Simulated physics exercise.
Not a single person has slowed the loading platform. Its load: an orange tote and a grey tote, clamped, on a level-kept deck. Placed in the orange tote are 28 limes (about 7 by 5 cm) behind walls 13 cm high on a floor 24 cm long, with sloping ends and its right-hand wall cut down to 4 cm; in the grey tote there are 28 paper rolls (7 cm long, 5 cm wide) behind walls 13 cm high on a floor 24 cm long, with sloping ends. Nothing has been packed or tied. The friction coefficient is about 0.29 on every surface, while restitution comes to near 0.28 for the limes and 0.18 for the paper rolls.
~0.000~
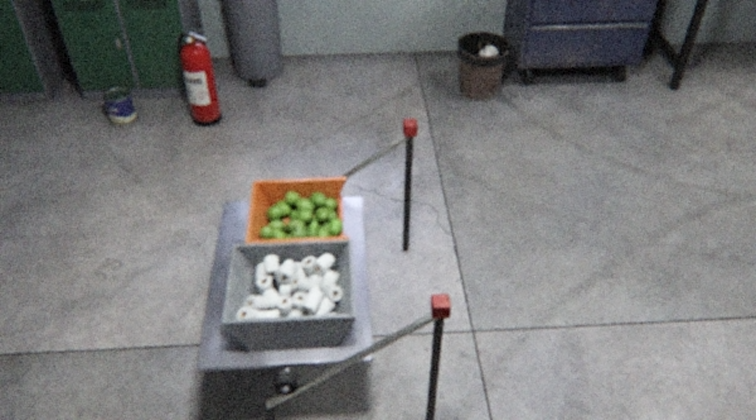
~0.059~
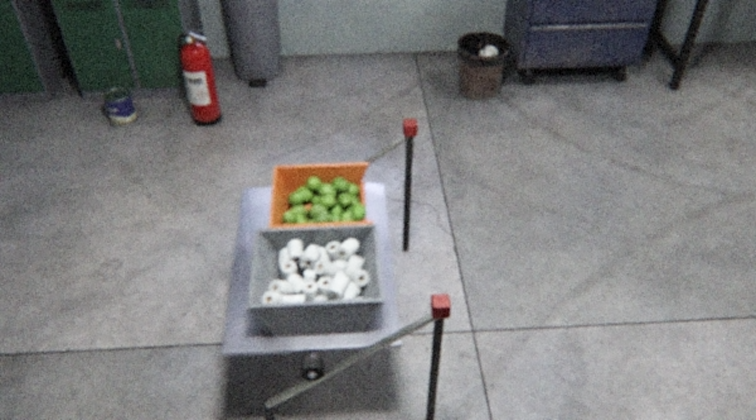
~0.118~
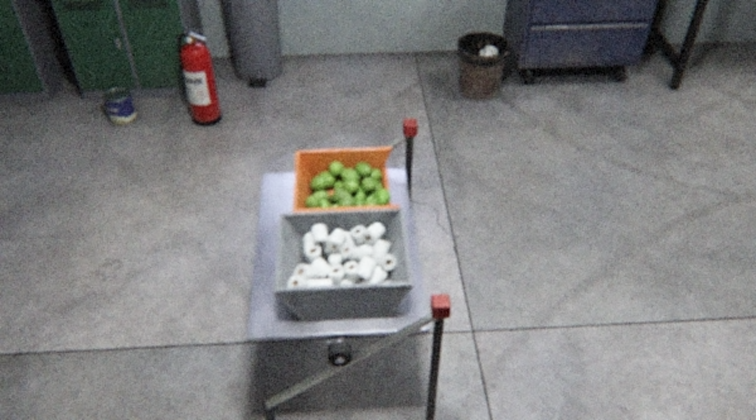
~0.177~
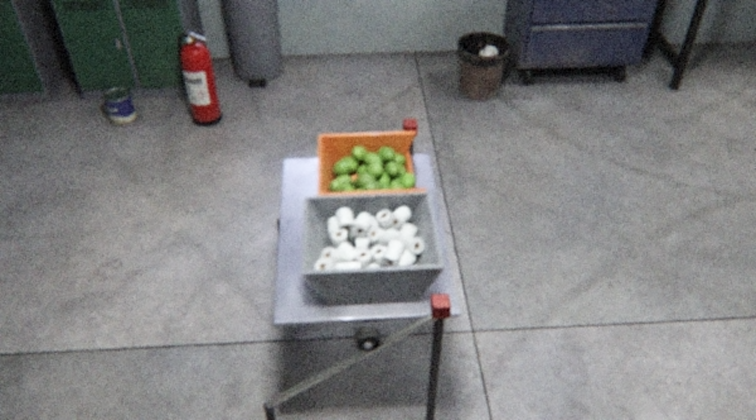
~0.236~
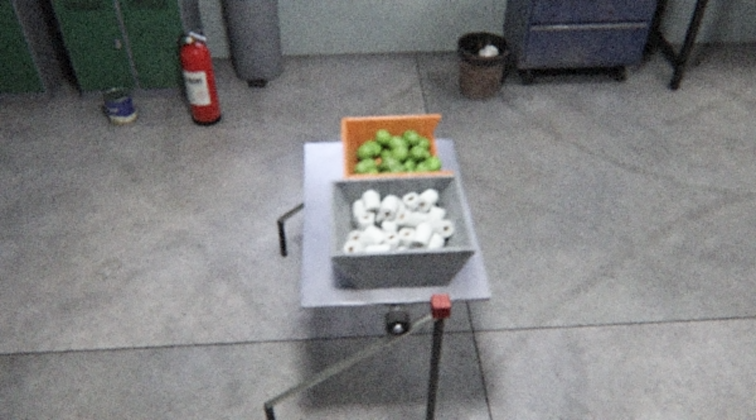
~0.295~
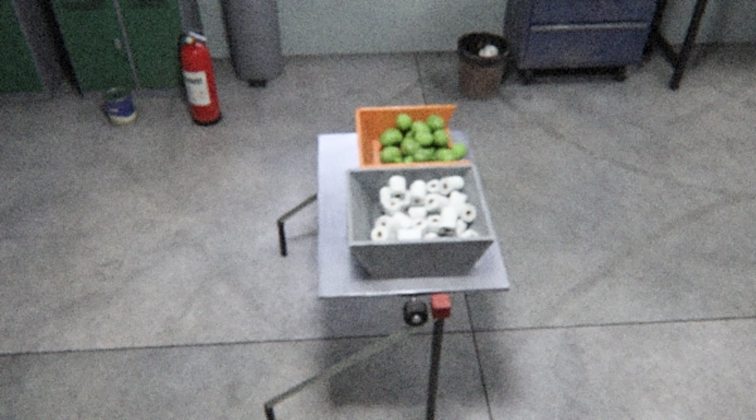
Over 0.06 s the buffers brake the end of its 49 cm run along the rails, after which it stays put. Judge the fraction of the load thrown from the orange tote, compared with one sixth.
The loss ends up on the heavier side of a sixth.
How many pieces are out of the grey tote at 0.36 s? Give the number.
Roughly, out by then: Grey tote 0.
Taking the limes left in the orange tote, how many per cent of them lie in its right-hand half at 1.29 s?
Roughly 70 in a hundred.
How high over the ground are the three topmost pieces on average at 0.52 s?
On average they sit about 82 cm high.
After 0.36 s, the orange tote is down by 2 of 28 and the grey tote has all 28.
After 0.52 s, the orange tote is down by 9 of 28 and the grey tote is down by 1 of 28.
After 0.74 s, the orange tote is down by 12 of 28 and the grey tote is down by 1 of 28.
Outcome (at 1.29 s), the orange tote is down by 13 of 28 and the grey tote is down by 1 of 28. Asked share, 13 of 28, 46 per cent.
